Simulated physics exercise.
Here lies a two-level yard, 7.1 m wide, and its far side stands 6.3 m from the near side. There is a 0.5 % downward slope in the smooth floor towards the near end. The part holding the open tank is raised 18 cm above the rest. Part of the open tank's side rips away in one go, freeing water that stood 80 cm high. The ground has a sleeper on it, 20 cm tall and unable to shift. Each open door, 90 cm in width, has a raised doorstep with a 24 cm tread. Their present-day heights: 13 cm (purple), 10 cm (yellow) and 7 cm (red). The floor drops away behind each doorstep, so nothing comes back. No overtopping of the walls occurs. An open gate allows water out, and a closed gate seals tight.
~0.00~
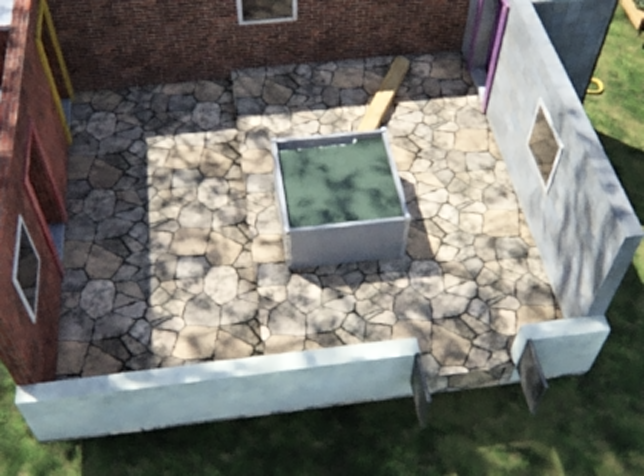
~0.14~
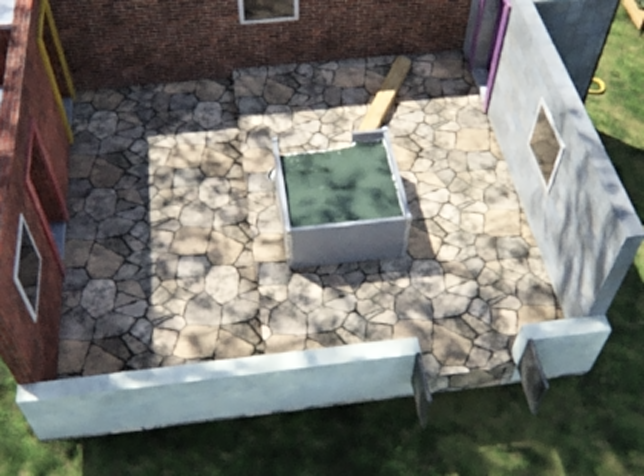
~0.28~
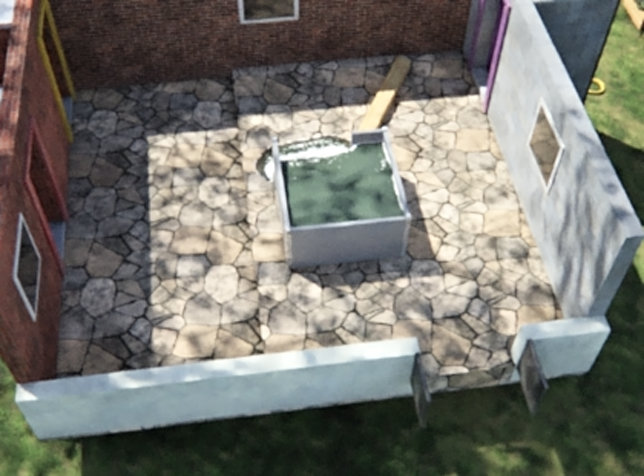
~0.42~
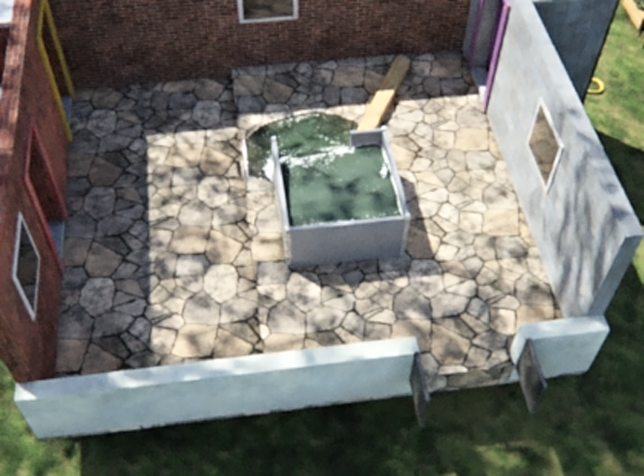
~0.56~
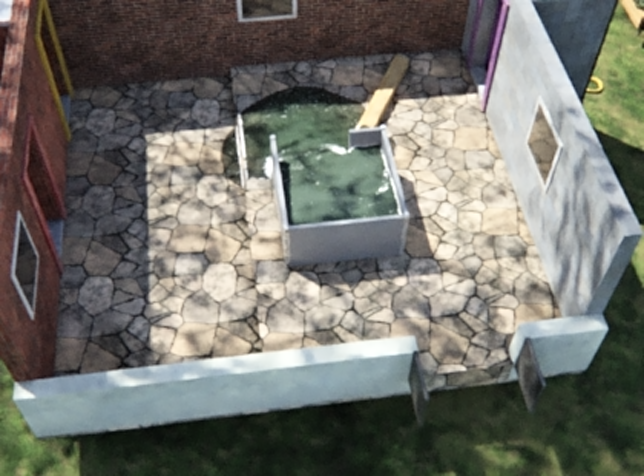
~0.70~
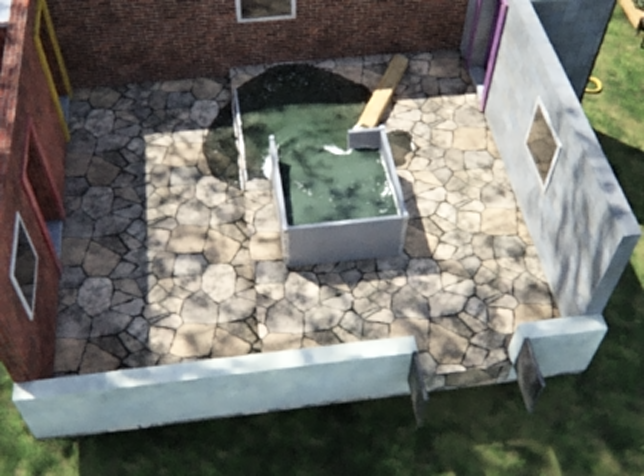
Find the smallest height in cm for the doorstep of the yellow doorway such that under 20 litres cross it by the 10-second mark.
Around 27 cm is just enough.
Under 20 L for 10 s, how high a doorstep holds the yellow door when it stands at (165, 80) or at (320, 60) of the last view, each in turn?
In turn: About 13.0 cm, about 28 cm.
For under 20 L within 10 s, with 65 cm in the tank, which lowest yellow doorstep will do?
Step height: Approx. 20 cm.
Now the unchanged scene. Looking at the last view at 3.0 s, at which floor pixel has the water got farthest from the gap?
I'd put the front's tip around (71, 95).
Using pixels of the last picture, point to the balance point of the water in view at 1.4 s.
Around (310, 163).
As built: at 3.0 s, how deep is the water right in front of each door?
Reading in centimetres: Purple = 13, yellow = 29, red = 0.
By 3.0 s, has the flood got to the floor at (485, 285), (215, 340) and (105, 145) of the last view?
Taking the spots one by one: Untouched, untouched, swamped.
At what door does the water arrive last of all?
Red.
After 1.4 s water covers 25 % of the floor, deepest (38 cm) near (283, 69); it has not reached the yellow door.
After 3.0 s water covers 35 % of the floor, deepest (31 cm) near (71, 95); 29 cm at the yellow door, 87 litres in over its 10 cm doorstep.
After 10.0 s water covers 80 % of the floor, deepest (14 cm) near (135, 401); 8 cm at the yellow door, 258 litres in over its 10 cm doorstep.
At the yellow door as built, the water arrived by 2.1 s and peaked near 30 cm at 2.6 s.
With a doorstep of 24.5 cm, 31 litres would have come in within the 10 s; with 33 cm, 5 litres. So under 20 litres takes about 27 cm.
